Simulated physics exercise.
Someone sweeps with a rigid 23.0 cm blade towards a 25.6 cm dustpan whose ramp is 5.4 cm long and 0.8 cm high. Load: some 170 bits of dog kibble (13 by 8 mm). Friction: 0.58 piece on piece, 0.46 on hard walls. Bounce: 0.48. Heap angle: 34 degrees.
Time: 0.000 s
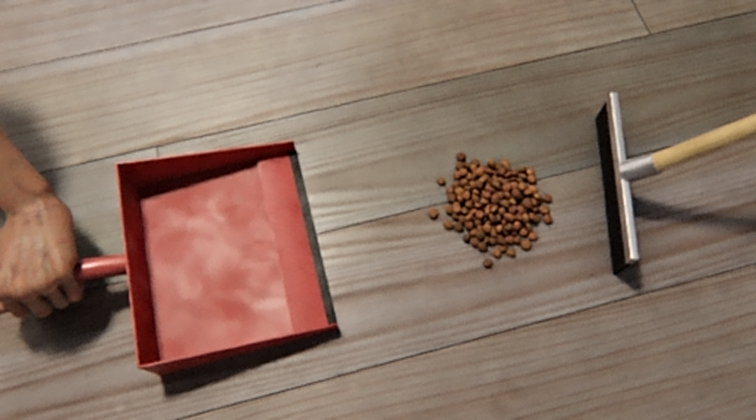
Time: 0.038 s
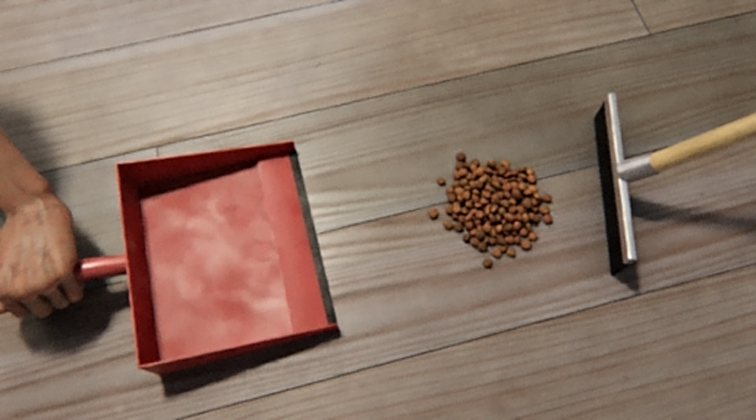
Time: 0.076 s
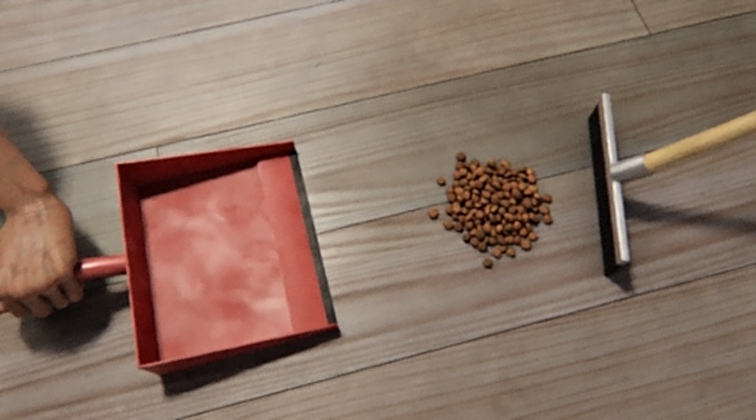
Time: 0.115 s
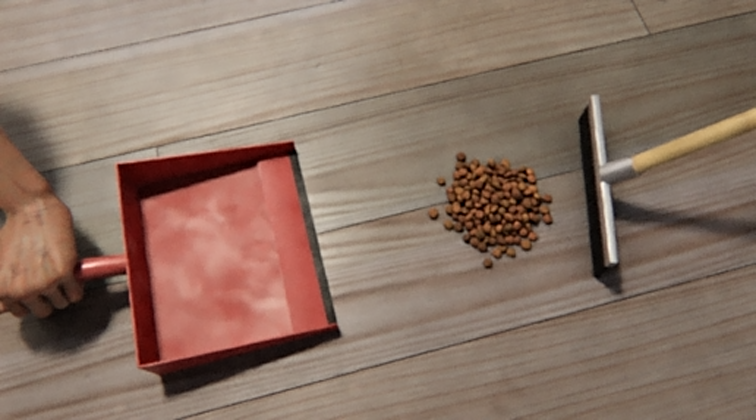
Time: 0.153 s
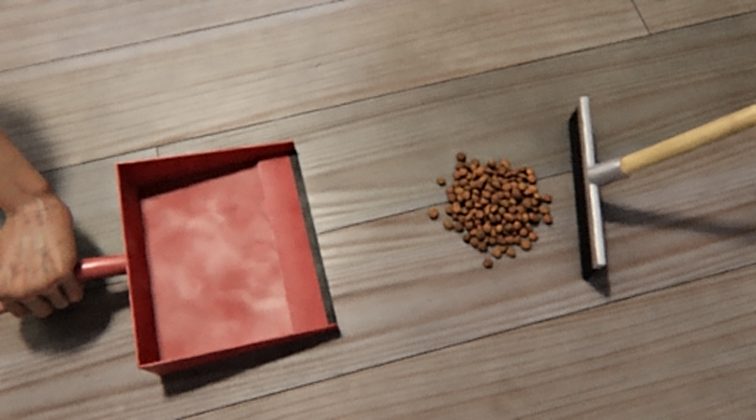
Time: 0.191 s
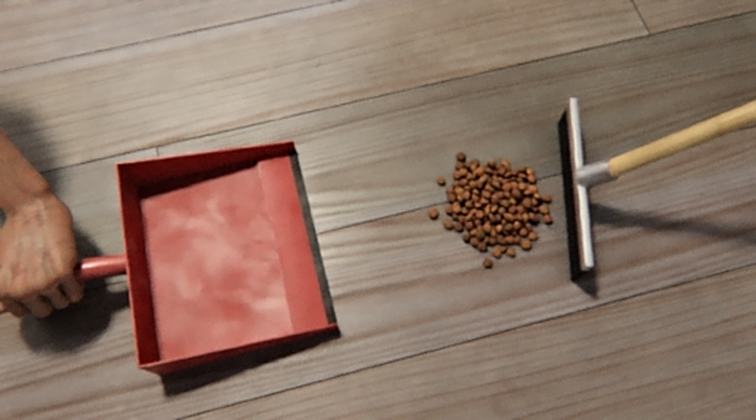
On a wooden floor, a squeegee-like blade slides left towards brown kibble while a hand holds a red dustpan.
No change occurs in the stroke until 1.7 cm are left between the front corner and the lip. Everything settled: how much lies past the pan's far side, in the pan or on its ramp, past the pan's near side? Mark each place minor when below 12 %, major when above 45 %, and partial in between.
Far side - minor; pan - partial; near side - minor.
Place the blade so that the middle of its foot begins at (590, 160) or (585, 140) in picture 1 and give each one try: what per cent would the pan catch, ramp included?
Estimates: 20 percent and 20 percent.
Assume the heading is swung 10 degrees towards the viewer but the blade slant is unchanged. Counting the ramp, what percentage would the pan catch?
Estimate: 5 % in pan or on ramp.
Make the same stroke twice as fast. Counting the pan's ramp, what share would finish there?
It would be around 25 percent.
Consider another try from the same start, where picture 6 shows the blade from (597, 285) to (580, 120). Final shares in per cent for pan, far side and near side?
Final per cent - pan 0, far 0, near 5.
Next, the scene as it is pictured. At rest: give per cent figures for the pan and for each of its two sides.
The far side gets 0, the pan 15 and the near side 0.
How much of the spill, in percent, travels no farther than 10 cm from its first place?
Around 0 in a hundred.
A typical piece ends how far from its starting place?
I'd say close to 22 cm.
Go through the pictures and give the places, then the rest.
The first frame shows blade from (631, 259) to (611, 100), moved 0.0 cm, 0 of the pieces shifted so far; middle of the pieces at (494, 206); pan at (218, 258).
The second frame shows blade from (629, 260) to (609, 100), moved 0.3 cm, 0 of the pieces shifted so far; middle of the pieces at (494, 206).
The third frame shows blade from (622, 261) to (603, 101), moved 1.1 cm, 0 of the pieces shifted so far; middle of the pieces at (494, 206).
The fourth frame shows blade from (611, 262) to (593, 102), moved 2.5 cm, 0 of the pieces shifted so far; middle of the pieces at (494, 206).
The fifth frame shows blade from (598, 264) to (582, 104), moved 4.0 cm, 0 of the pieces shifted so far; middle of the pieces at (494, 206).
The sixth frame shows blade from (586, 266) to (571, 105), moved 5.5 cm, 0 of the pieces shifted so far; middle of the pieces at (494, 206); pan at (218, 258). The blade's pace is about 0.39 m/s, heading 6 degrees away from the viewer's side.
Then, at 0.54 s, middle of the blade 20 cm from the lip; 0 % over the lip, far side 0 %, near side 0 %.
Then, at 0.78 s, middle of the blade 11 cm from the lip; 0 % over the lip, far side 0 %, near side 0 %.
Then, at 1.12 s, middle of the blade 5 cm from the lip; 15 % over the lip, far side 0 %, near side 0 %.
At rest (1.4 s), far side 0 %, pan 15 %, near side 0 %, in front of the lip or behind the blade 85 %.
